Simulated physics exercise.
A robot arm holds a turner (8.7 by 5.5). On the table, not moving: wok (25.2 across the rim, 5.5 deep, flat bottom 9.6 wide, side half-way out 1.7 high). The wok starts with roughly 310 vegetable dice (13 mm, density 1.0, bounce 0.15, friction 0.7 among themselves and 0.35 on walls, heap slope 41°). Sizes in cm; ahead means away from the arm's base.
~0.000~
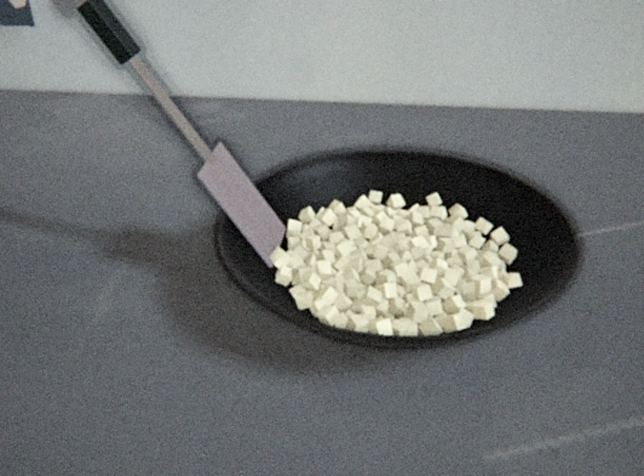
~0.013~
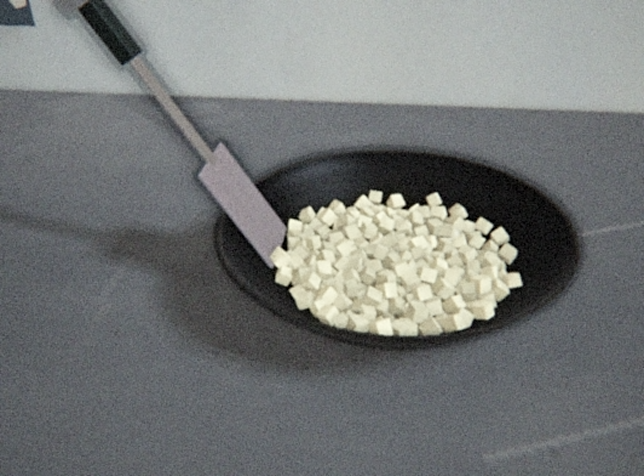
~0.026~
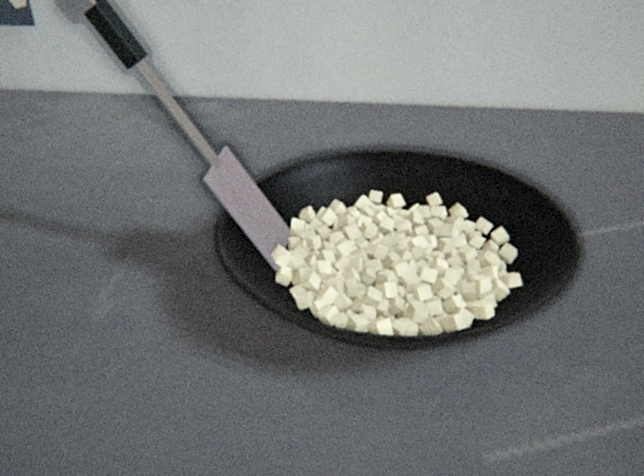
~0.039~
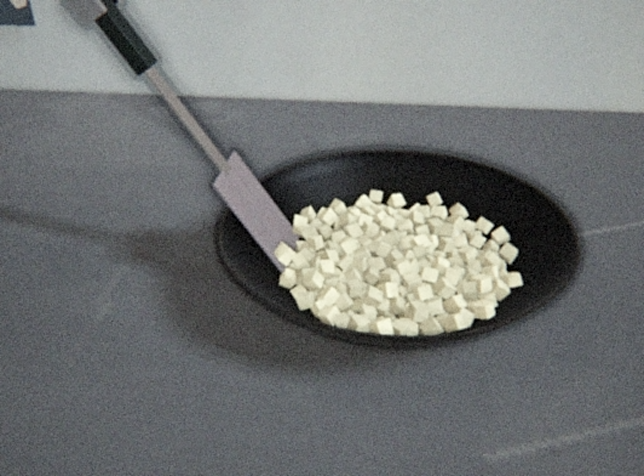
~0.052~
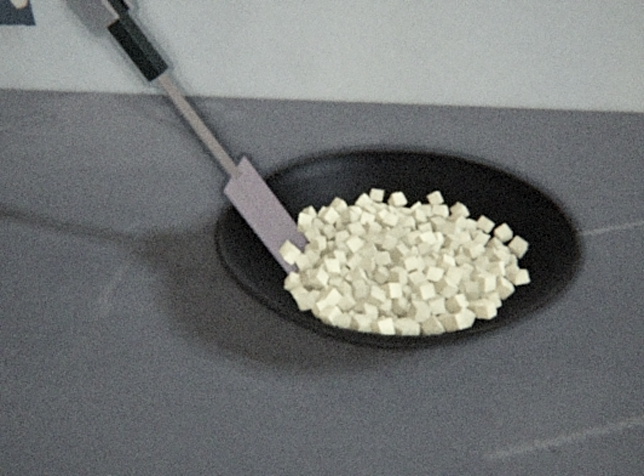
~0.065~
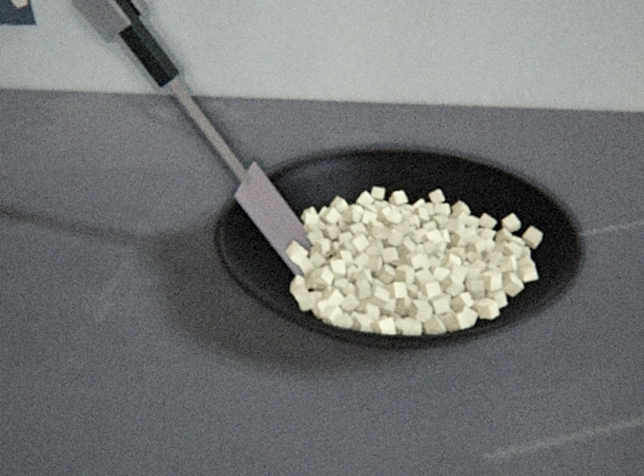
A robot arm, only partly in view at the upper left, holds a turner with a black grip and pale greyish-pink blade over a grey table, seen from above at an angle. A black wok sits right of centre, holding a heap of creamy white cubes. The blade stays still briefly, then slides slowly rightward and slightly down, nudging the cubes right, while the wok and camera stay still.
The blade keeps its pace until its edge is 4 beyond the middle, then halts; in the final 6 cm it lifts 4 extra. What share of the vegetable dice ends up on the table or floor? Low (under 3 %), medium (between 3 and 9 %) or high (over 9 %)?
A medium share, between 3 and 9 %, ends on the table or floor.
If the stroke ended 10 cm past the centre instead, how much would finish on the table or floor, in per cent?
It would be near 40 per cent.
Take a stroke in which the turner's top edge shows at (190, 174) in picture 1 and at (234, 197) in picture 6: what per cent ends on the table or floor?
Some 5 per cent.
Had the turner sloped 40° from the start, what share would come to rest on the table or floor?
In that case some 5 per cent.
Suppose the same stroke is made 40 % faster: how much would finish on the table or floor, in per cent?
In that case some 5 per cent.
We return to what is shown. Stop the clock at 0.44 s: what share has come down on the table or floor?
Some 4 per cent.
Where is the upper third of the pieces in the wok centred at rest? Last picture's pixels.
Near (505, 240).
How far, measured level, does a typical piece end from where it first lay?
Some 5 cm.
By 0.13 s, sloping 57°, highest piece 7 above the table; 306 in the wok.
By 0.20 s, sloping 57°, highest piece 8 above the table; 300 in the wok, 6 on the blade or in flight.
By 0.44 s, sloping 57°, highest piece 7 above the table; 291 in the wok, 14 on the table or floor, 1 on the blade or in flight.
By 1.49 s, sloping 57°, highest piece 7 above the table; 291 in the wok, 15 on the table or floor.
Final count, 291 in the wok, 15 on the table or floor. That is 5 % on the table or floor.
